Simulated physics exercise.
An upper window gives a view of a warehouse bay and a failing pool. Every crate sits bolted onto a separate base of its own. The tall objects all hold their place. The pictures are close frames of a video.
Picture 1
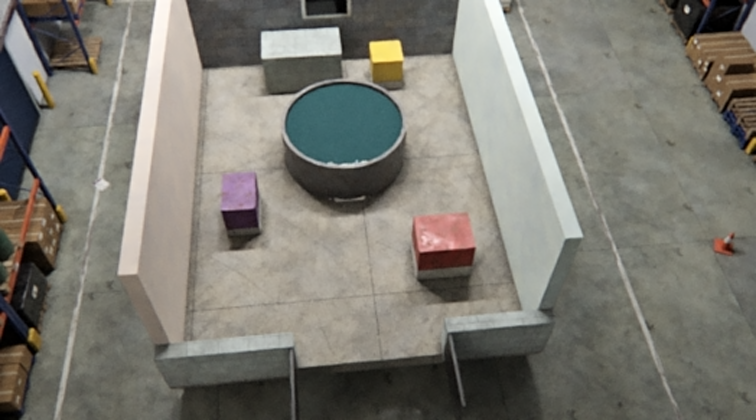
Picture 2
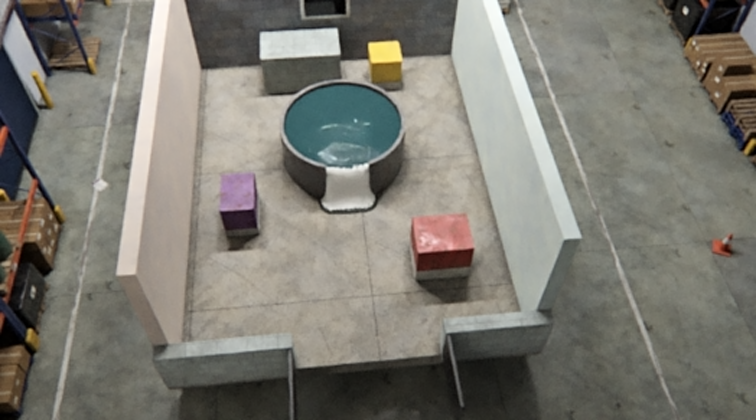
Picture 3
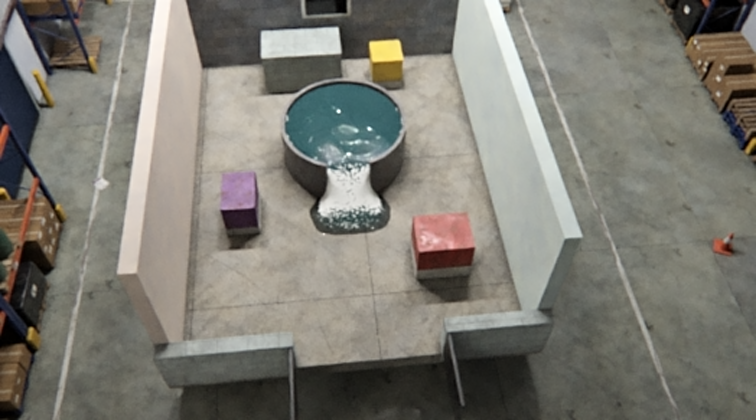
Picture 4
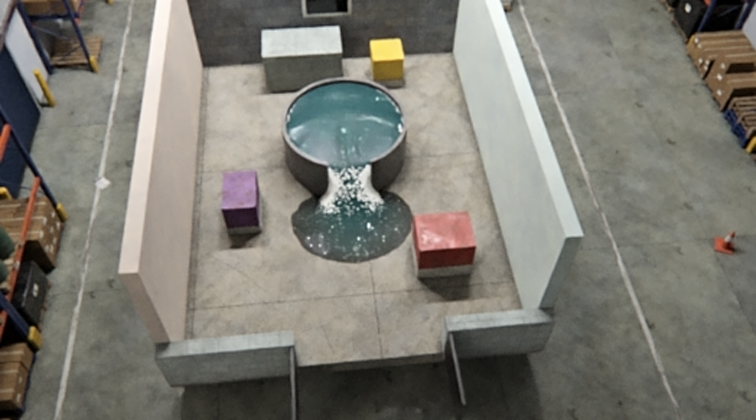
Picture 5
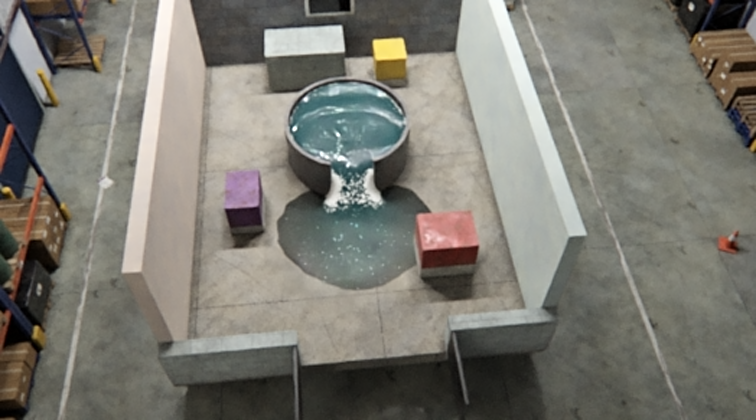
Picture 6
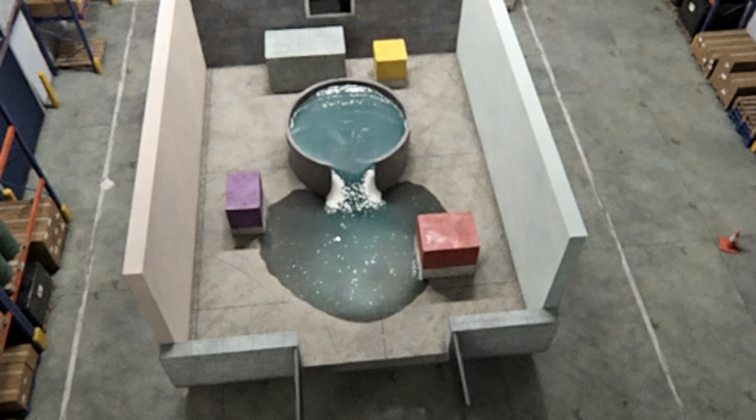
Teal water pouring through a gap in a round tank, spreading across the walled floor between purple and red blocks.
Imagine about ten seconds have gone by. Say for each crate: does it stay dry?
The purple crate never meets the water, the red crate never meets the water, the yellow crate never meets the water.
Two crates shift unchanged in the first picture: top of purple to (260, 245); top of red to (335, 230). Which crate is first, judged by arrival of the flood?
Judging by the pictures, the red crate.
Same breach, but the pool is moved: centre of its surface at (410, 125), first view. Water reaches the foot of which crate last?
I'd go with the one in yellow.
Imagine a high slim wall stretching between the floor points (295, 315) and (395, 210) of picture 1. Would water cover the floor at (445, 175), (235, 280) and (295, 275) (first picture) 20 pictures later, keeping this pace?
Outcome by spot, in order - watered, watered, watered.
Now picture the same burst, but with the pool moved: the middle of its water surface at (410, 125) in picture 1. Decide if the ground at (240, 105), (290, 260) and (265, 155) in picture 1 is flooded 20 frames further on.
The first spot is not reached, the second inundated, and the third not reached.
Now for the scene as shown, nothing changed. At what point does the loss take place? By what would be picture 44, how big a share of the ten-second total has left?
About 75 per cent.
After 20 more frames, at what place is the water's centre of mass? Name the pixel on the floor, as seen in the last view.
Near (344, 200).
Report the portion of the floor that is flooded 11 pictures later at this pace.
That comes to about 45 per cent.
A moment on, water covers 35 % of the floor; the purple crate water round its plinth, the red crate water round its plinth, the yellow crate not reached.
Next, water covers 45 % of the floor; the purple crate water round its plinth, the red crate water round its plinth, the yellow crate not reached.
Then, water covers 50 % of the floor; the purple crate water round its plinth, the red crate water round its plinth, the yellow crate not reached.
Later, water covers 75 % of the floor; the purple crate water round its plinth, the red crate water round its plinth, the yellow crate water round its plinth.
In the end, water covers 95 % of the floor; the purple crate stayed above the water, the red crate stayed above the water, the yellow crate stayed above the water.
